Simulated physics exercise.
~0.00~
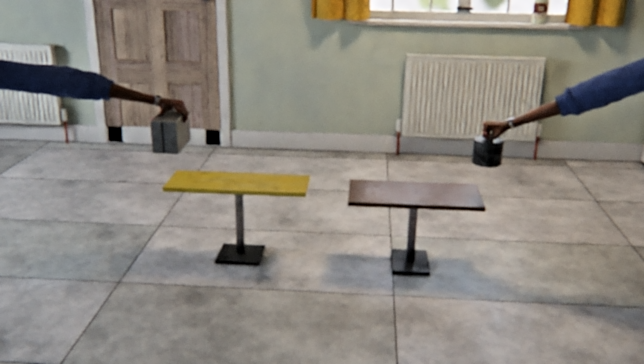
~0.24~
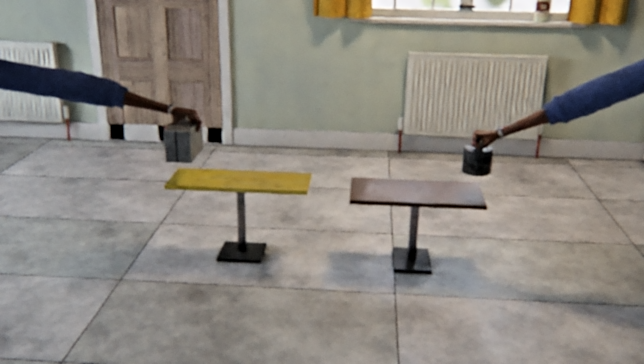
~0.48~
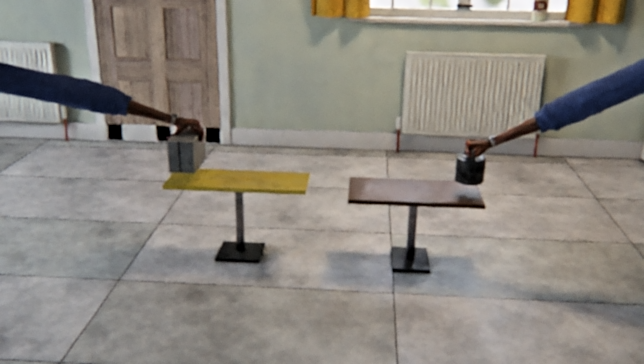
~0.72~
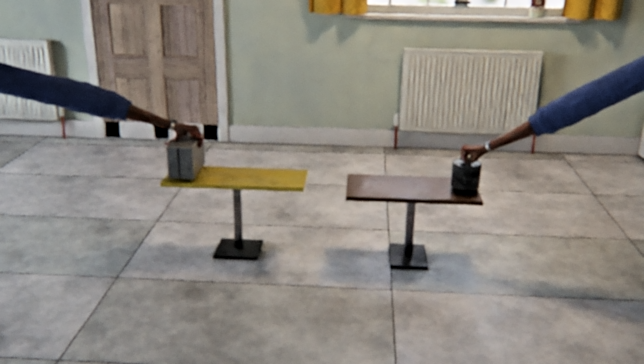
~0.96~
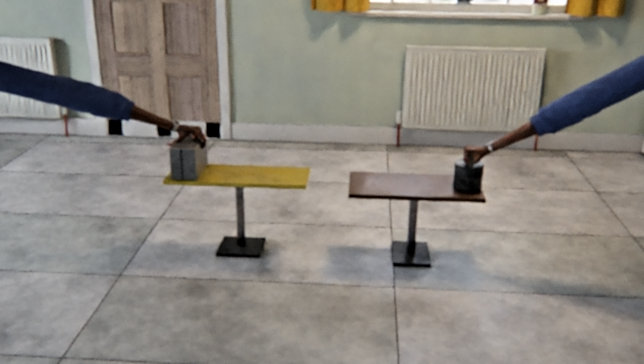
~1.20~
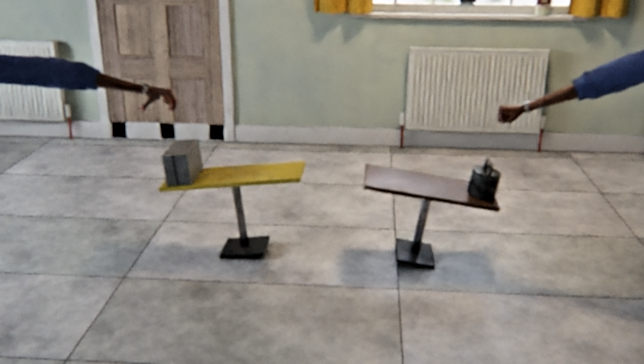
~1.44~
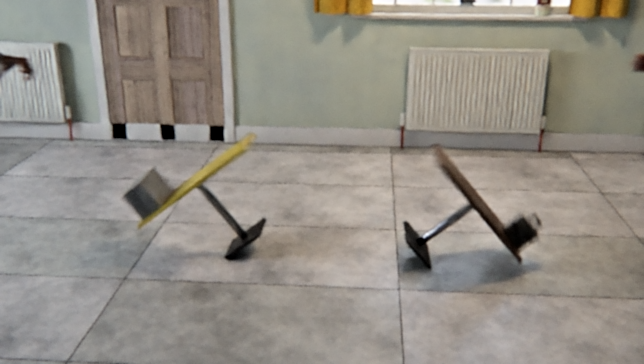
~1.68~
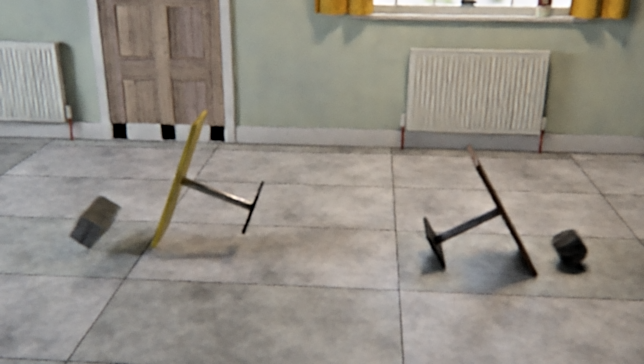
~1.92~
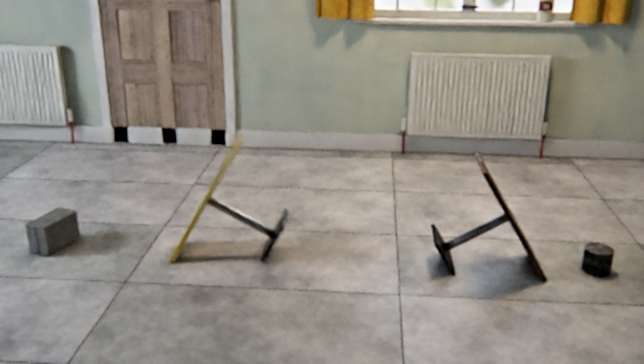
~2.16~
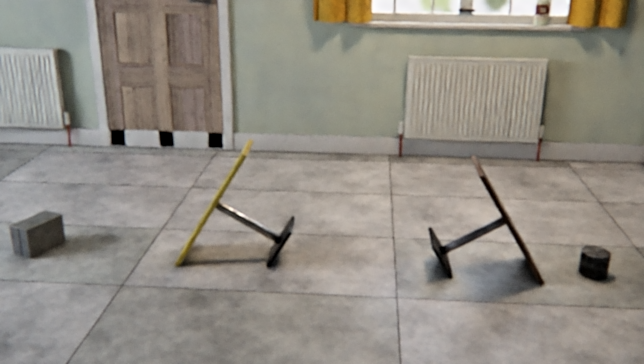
Two hands lower a grey block onto the left end of a yellow-topped table and a dark cylindrical object onto the right end of a brown one, then let go; both tables tip outward and topple, spilling their loads, and end lying on their sides.
